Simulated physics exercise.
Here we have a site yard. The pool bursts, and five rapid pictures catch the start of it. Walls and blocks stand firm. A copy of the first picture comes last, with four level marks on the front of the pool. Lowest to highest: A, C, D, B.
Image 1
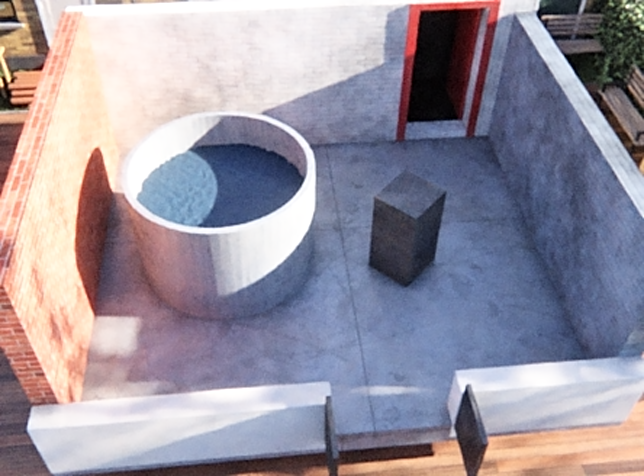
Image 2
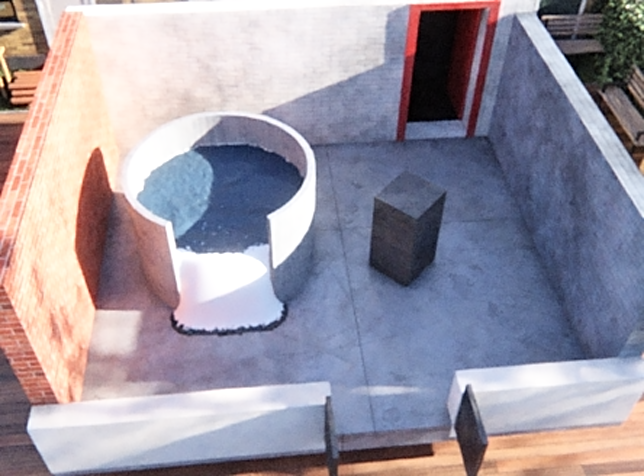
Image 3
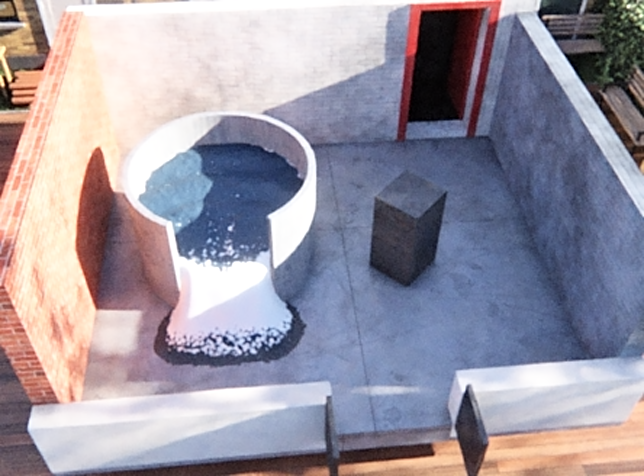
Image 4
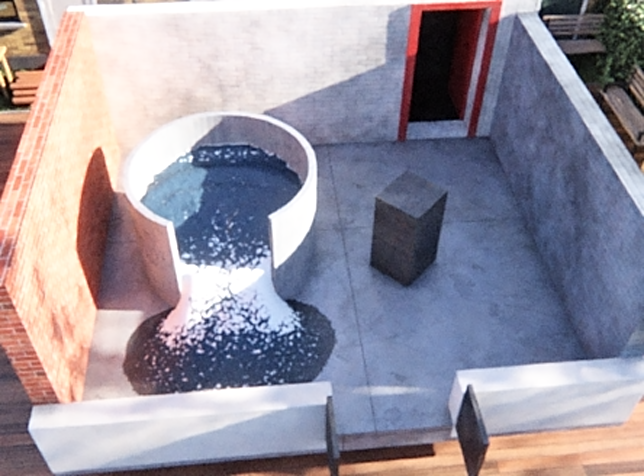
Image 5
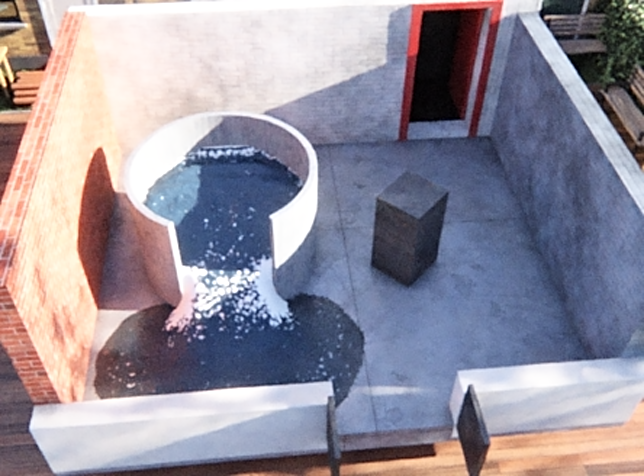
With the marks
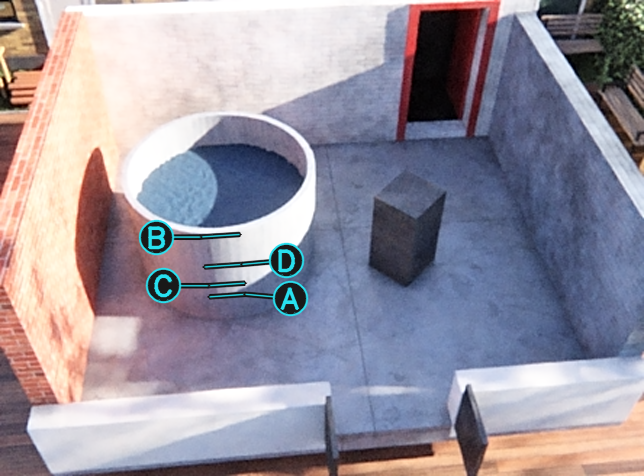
A walled yard with a grey floor is seen from above, with a brick-red wall at left and an open gate in the low white front wall. A round pale pool of blue water stands at left, a dark grey block right of centre, and a red-framed doorway behind. An opening appears in the pool's front, and water pours out, spreading darkly across the floor, while the camera stays still.
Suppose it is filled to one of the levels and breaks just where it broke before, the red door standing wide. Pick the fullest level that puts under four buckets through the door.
Use mark D.
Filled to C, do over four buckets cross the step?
No.
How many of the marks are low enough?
Three.
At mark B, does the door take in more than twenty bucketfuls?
No, it does not.
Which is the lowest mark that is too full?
The answer is B.
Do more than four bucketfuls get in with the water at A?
No, that is safe.
In cyan, A at (227, 295); B at (219, 235); C at (226, 284); D at (223, 265); from the bottom up A, C, D, B.
With A, nothing gets over.
With B, about 11 bucketfuls get in.
With C, nothing gets over.
With D, a bucket or two gets in.
